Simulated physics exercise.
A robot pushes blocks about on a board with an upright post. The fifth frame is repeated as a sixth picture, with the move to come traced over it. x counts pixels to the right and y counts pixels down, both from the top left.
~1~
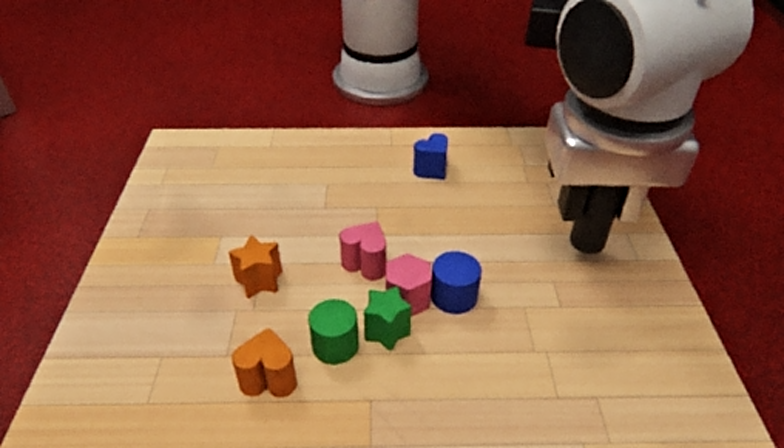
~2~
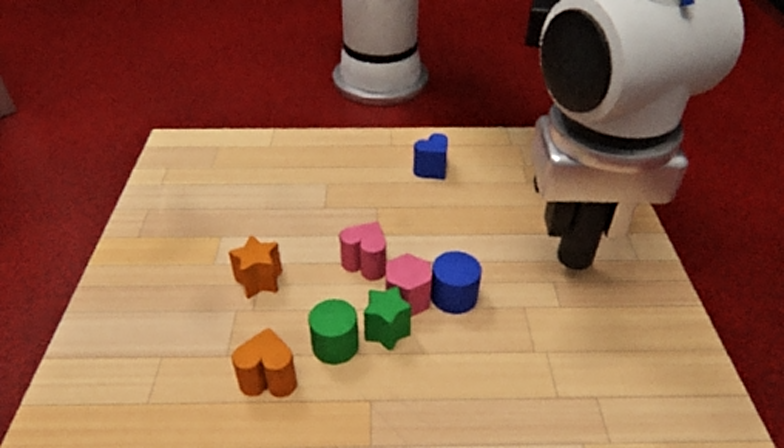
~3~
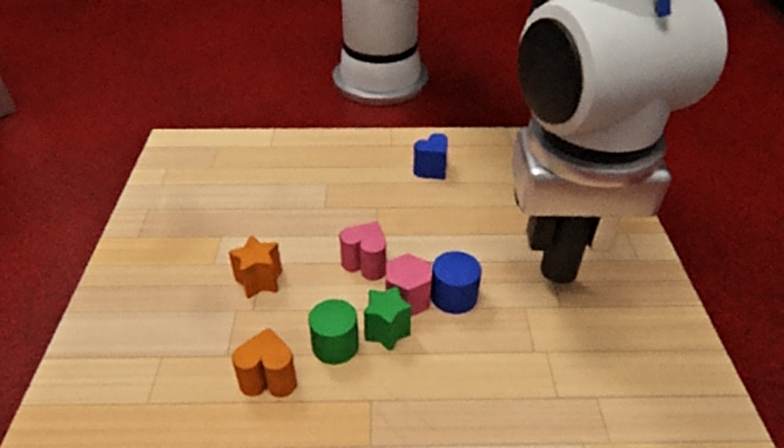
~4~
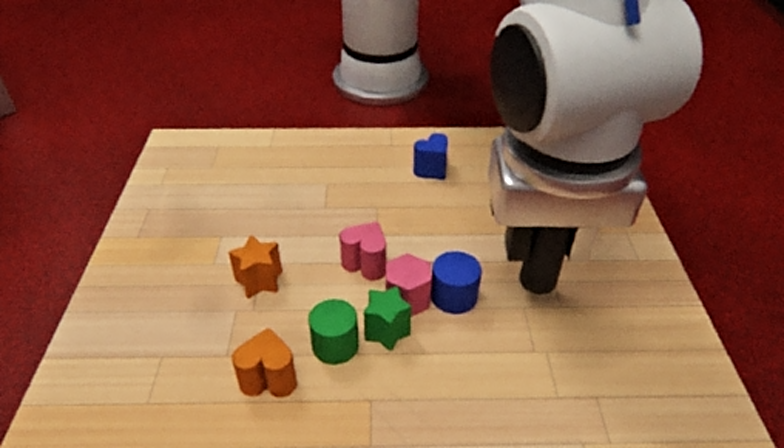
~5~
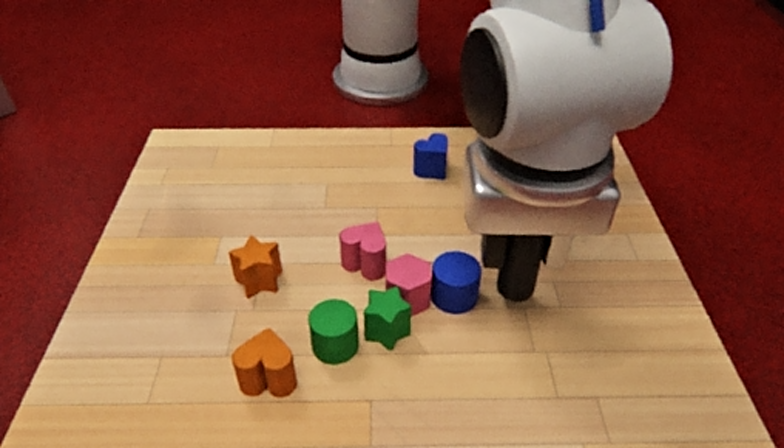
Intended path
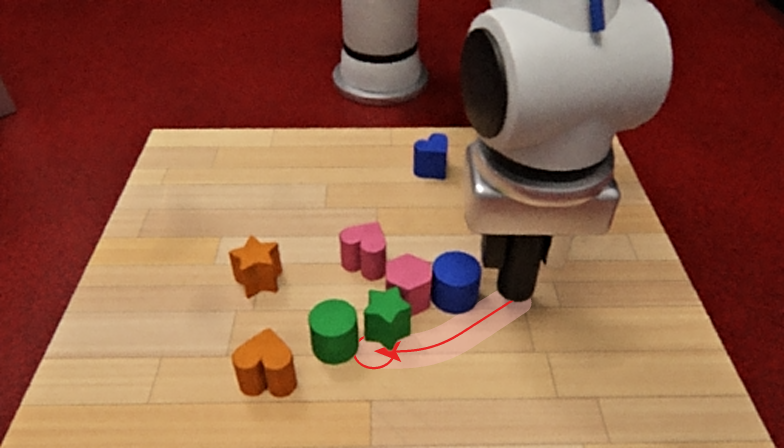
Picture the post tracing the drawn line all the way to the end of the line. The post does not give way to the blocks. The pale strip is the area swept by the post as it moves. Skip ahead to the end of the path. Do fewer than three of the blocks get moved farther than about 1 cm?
Answer: Yes.
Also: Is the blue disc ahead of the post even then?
No, I don't think so.
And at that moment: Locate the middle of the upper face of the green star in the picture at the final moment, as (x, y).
It will end up at (366, 293).
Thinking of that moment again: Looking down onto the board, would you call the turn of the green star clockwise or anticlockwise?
Clockwise.
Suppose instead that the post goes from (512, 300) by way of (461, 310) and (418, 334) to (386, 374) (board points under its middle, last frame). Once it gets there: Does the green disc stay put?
The answer is no.
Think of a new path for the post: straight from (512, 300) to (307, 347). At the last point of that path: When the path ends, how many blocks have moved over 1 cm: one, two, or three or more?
My guess is at least three.
Drawn move, from (512, 300) over (474, 325) and (429, 347) to (374, 351).
The first path, step by step. One third of the way, post (475, 313); blue disc (453, 267).
Two thirds of the way, post (430, 335); blue disc (453, 267).
At the end, post (374, 339); green disc (329, 316); green star (366, 293), turned 35° clockwise; pink hexagon still; blue disc (453, 267).
